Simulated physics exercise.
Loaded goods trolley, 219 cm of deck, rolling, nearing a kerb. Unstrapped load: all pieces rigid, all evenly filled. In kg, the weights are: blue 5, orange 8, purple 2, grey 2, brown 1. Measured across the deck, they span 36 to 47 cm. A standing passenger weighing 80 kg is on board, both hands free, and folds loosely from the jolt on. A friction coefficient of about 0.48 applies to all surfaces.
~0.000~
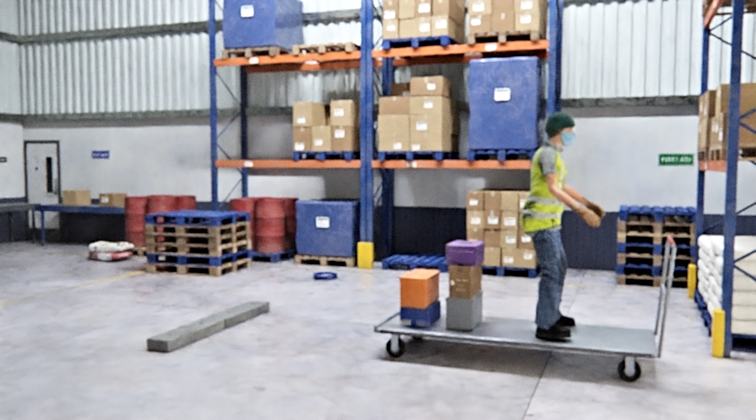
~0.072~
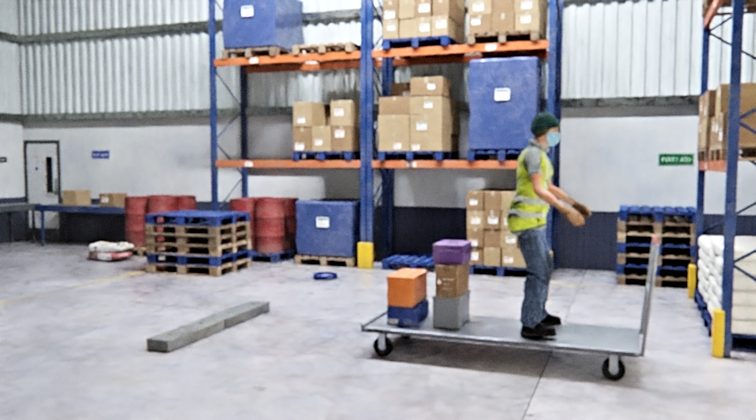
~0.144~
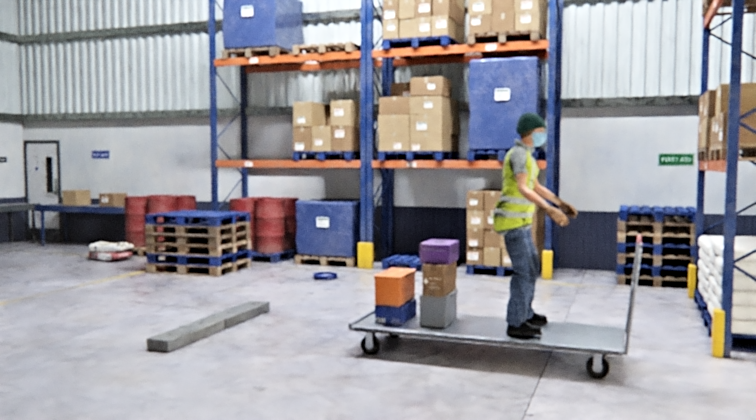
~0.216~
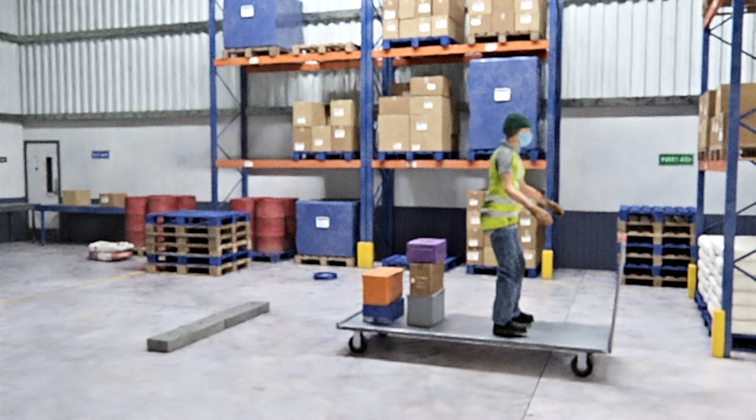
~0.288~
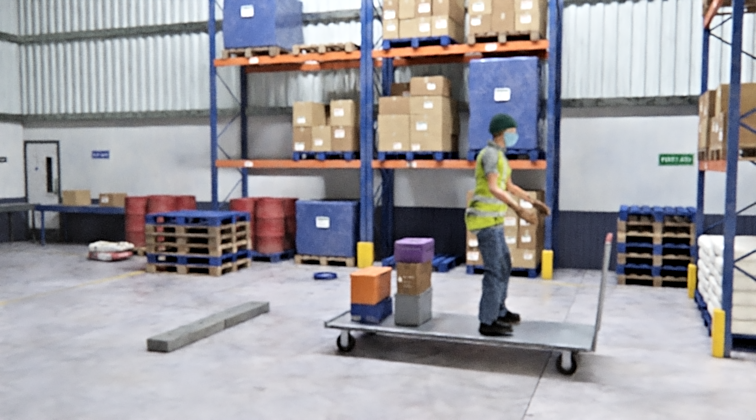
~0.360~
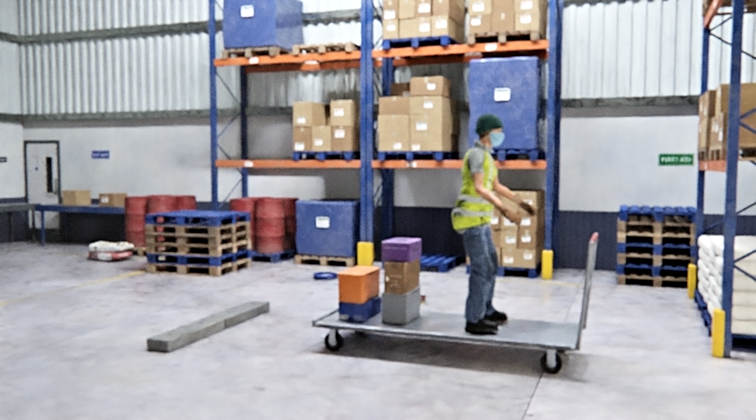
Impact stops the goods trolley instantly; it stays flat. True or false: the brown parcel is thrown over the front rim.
True.
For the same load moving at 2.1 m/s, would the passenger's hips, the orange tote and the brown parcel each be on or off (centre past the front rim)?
Result: Hips safe; orange gone; brown gone.
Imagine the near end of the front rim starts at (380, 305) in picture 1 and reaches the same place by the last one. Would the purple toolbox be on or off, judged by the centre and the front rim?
I'd expect purple to come away.
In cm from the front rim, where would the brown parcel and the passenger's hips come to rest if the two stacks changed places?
Brown 70 past, hips 60 behind.
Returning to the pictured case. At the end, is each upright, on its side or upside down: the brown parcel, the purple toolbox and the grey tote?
At rest: Brown standing; purple inverted; grey standing.
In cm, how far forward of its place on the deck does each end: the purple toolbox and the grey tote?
The purple one ends 195 cm ahead of its place and the grey one 25 cm ahead.
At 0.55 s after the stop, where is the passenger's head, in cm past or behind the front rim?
100 cm behind it.
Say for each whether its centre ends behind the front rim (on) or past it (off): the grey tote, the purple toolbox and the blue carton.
At the finish the grey one is kept, the purple one lost, and the blue one kept.
Impact comes at 1.12 s.
After 1.37 s the brown parcel is 43 cm behind the rim, tilted 25°, near (255, 263) in the last picture's view.
After 1.67 s the brown parcel is 3 cm past the rim, tilted 70°, near (215, 273) in the last picture's view.
After 2.12 s the brown parcel is 30 cm past the rim, tilted 10°, near (193, 300) in the last picture's view.
Final state at 3.0 s, past the rim, orange tote, purple toolbox and brown parcel; behind it, blue carton, grey tote and the passenger's hips.
